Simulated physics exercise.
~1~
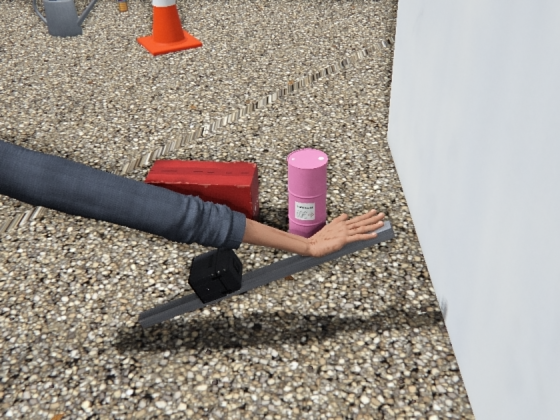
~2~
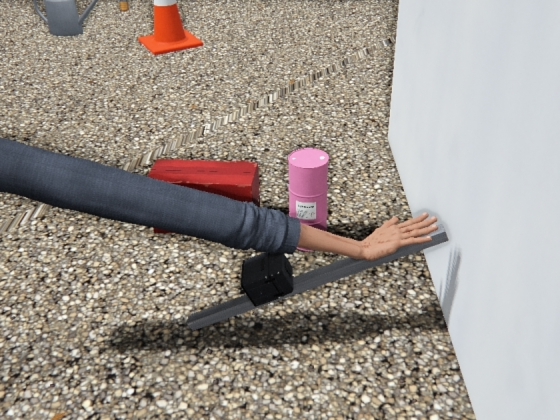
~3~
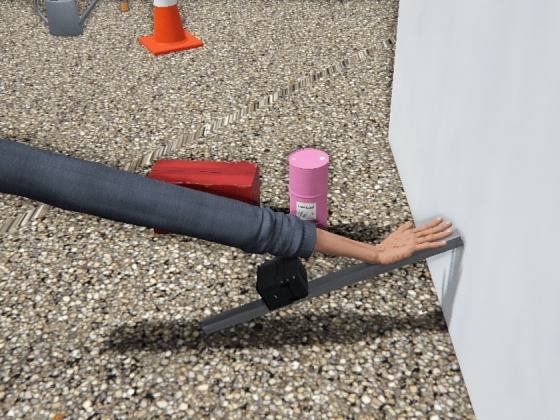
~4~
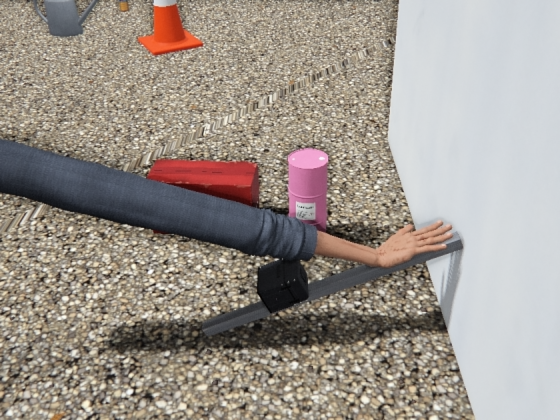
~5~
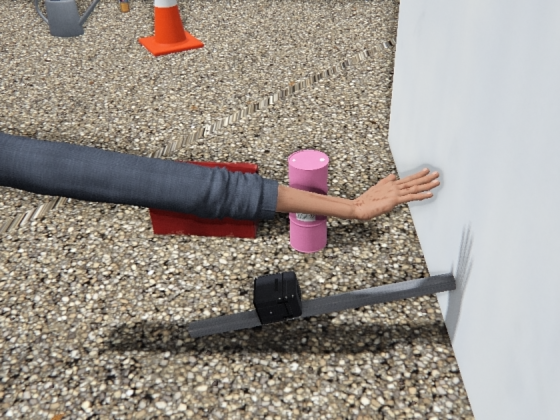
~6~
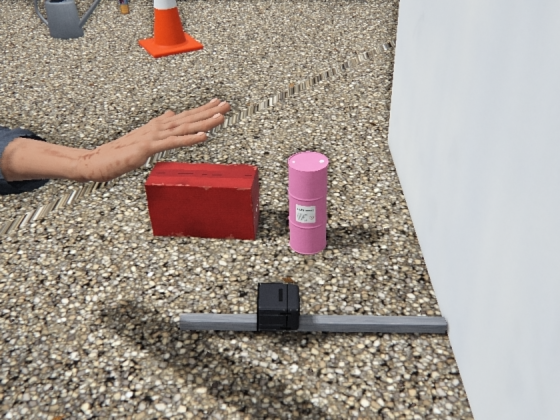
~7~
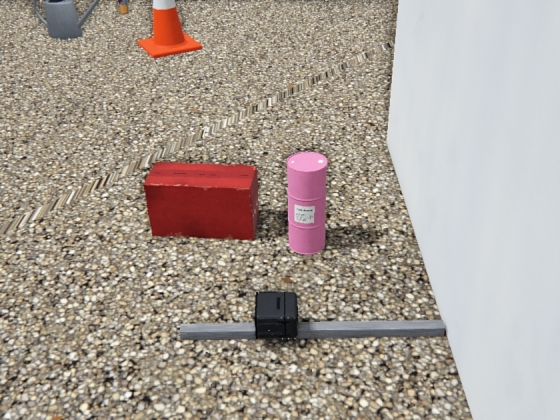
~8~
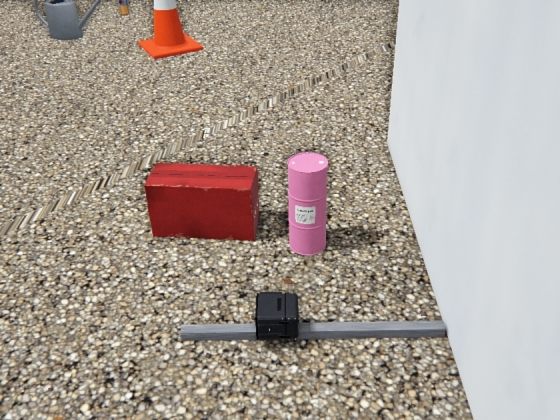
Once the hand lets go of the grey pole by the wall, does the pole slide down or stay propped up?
It slides down the wall and ends up lying flat on the pebbled ground, with the black block still on it.
On pebbled ground, a hand moving a grey pole right against a white wall and letting go, the pole sliding down flat.
